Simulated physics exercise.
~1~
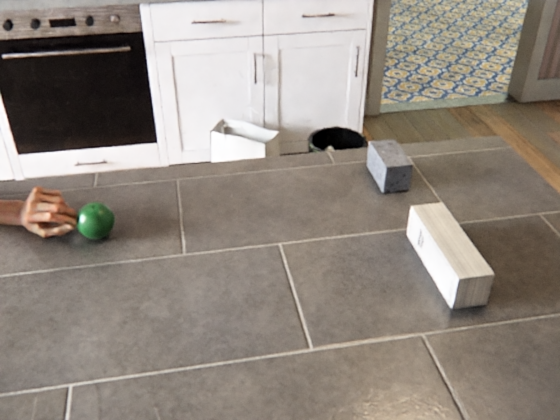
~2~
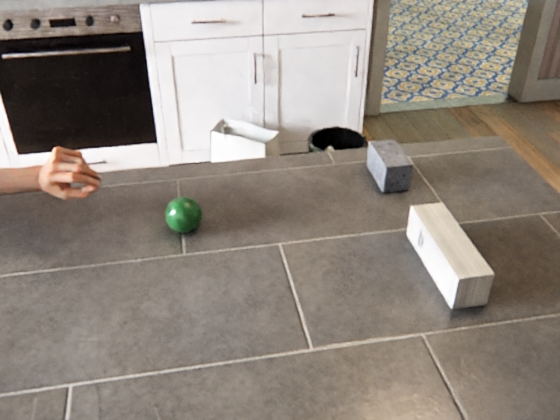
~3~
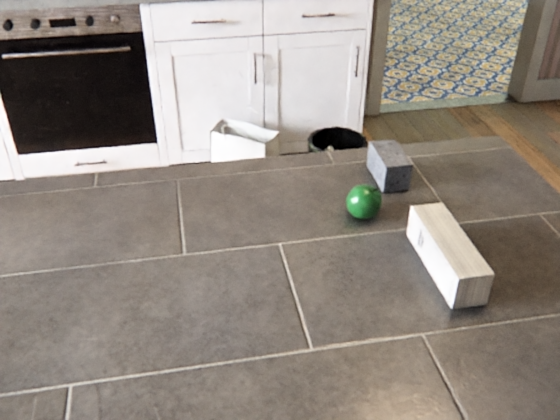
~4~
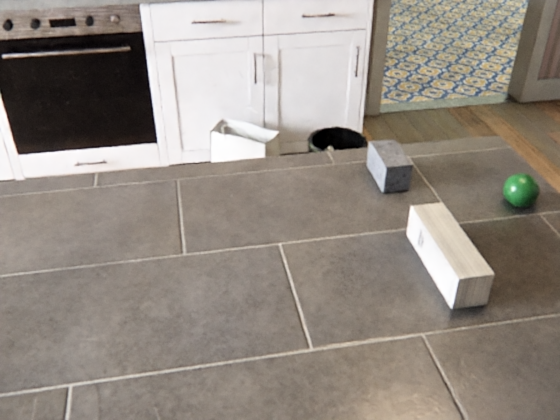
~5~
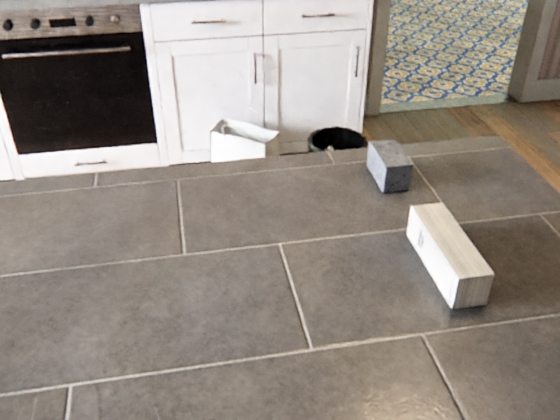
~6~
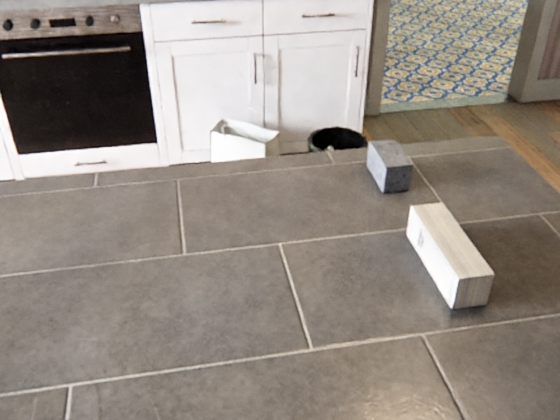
We see a hand at the left release a green ball-like object on a grey tiled surface and draw back as it rolls right, passes between a grey block and a white block, continues toward the right edge, and goes out of view while the blocks stay still.
